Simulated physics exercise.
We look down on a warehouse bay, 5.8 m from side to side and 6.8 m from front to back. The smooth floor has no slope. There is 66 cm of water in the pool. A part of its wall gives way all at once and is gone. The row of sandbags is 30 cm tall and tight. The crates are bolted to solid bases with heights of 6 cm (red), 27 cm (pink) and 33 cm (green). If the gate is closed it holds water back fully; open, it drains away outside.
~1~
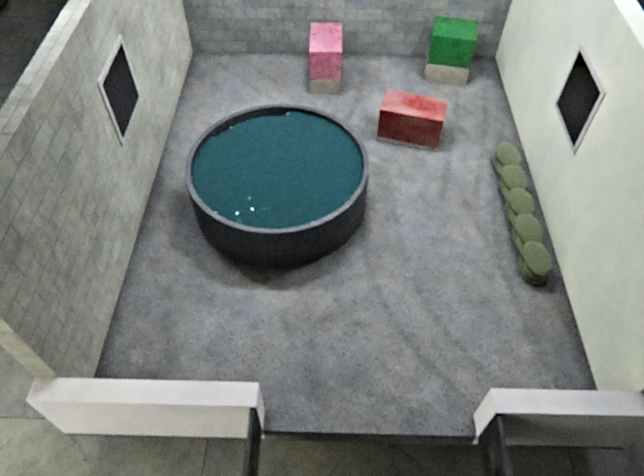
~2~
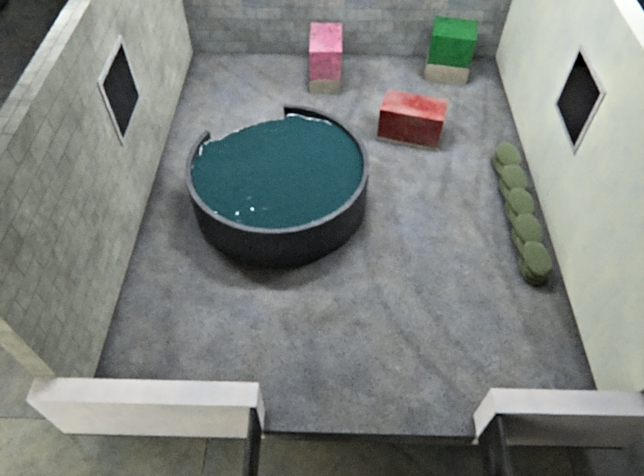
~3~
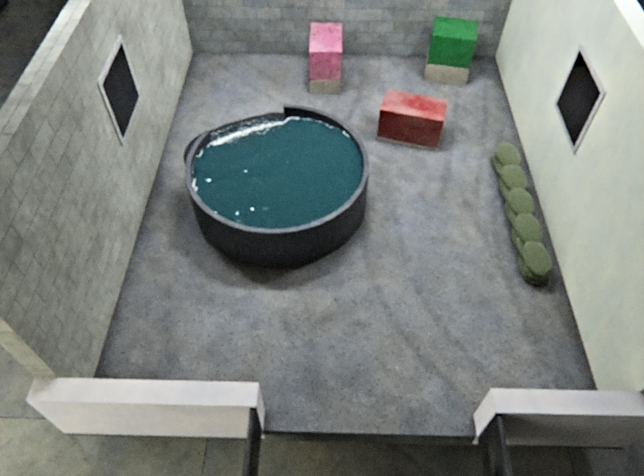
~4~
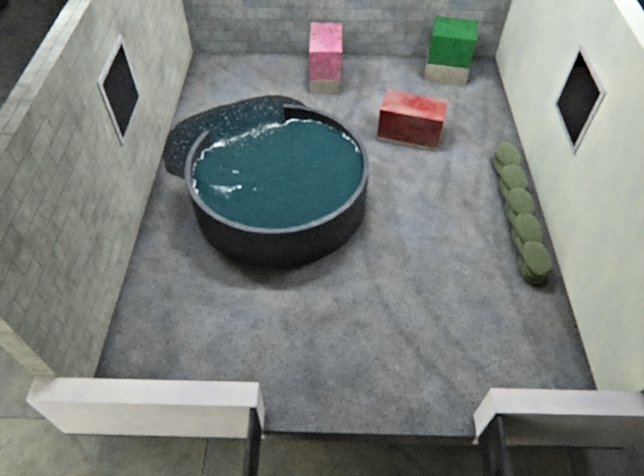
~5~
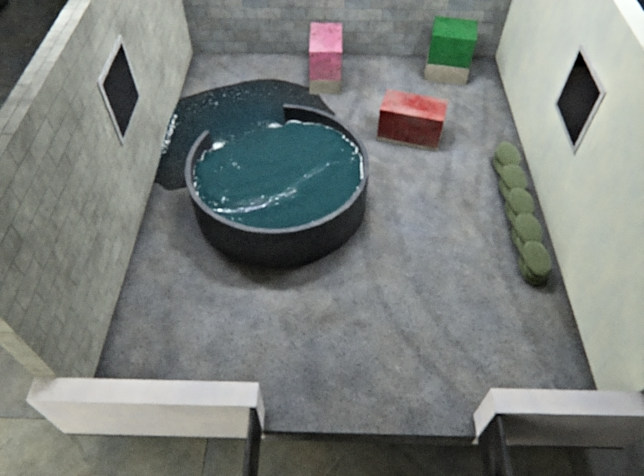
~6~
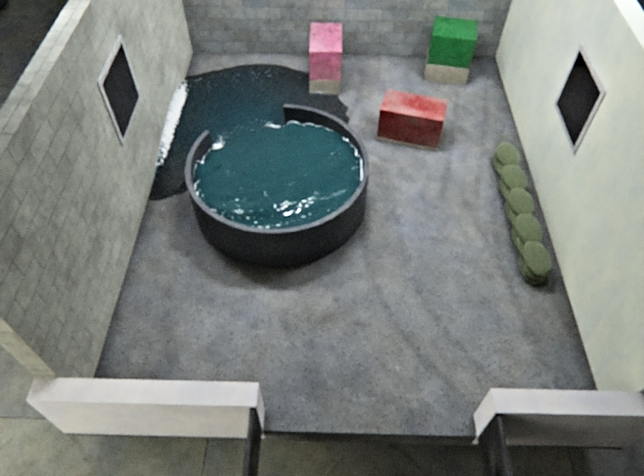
In a walled bay with coloured blocks, the back-left part of a round dark pool's wall vanished, and water poured through the gap, spreading across the floor to the left wall and toward the pink block.
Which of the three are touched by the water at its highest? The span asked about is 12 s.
The red crate is wetted; the pink crate is soaked; the green crate escapes dry.
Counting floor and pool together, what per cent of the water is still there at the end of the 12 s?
Roughly 94 in a hundred.
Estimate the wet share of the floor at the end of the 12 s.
Near 95 per cent is wet.
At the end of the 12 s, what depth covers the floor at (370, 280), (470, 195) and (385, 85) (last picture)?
Roughly 5, 5 and 8 cm, in turn.
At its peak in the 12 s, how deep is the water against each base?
Peaks in cm: Red 18, pink 38, green 25.
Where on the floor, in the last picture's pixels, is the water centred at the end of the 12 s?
Near (334, 179).
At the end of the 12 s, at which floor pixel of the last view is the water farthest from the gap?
Near (592, 416).
A moment later water covers 20 % of the floor and is deepest (58 cm) near (192, 58); red plinth not reached, pink plinth reached, green plinth not reached.
Soon after water covers 25 % of the floor and is deepest (48 cm) near (202, 58); red plinth reached, pink plinth reached, green plinth reached.
Next water covers 40 % of the floor and is deepest (34 cm) near (306, 65); red plinth reached, pink plinth reached, green plinth reached.
Later on water covers 85 % of the floor and is deepest (18 cm) near (367, 138); red plinth reached, pink plinth reached, green plinth reached.
At the end water covers 95 % of the floor and is deepest (12 cm) near (364, 61); highest at the red plinth 18 cm, highest at the pink plinth 38 cm, highest at the green plinth 25 cm.
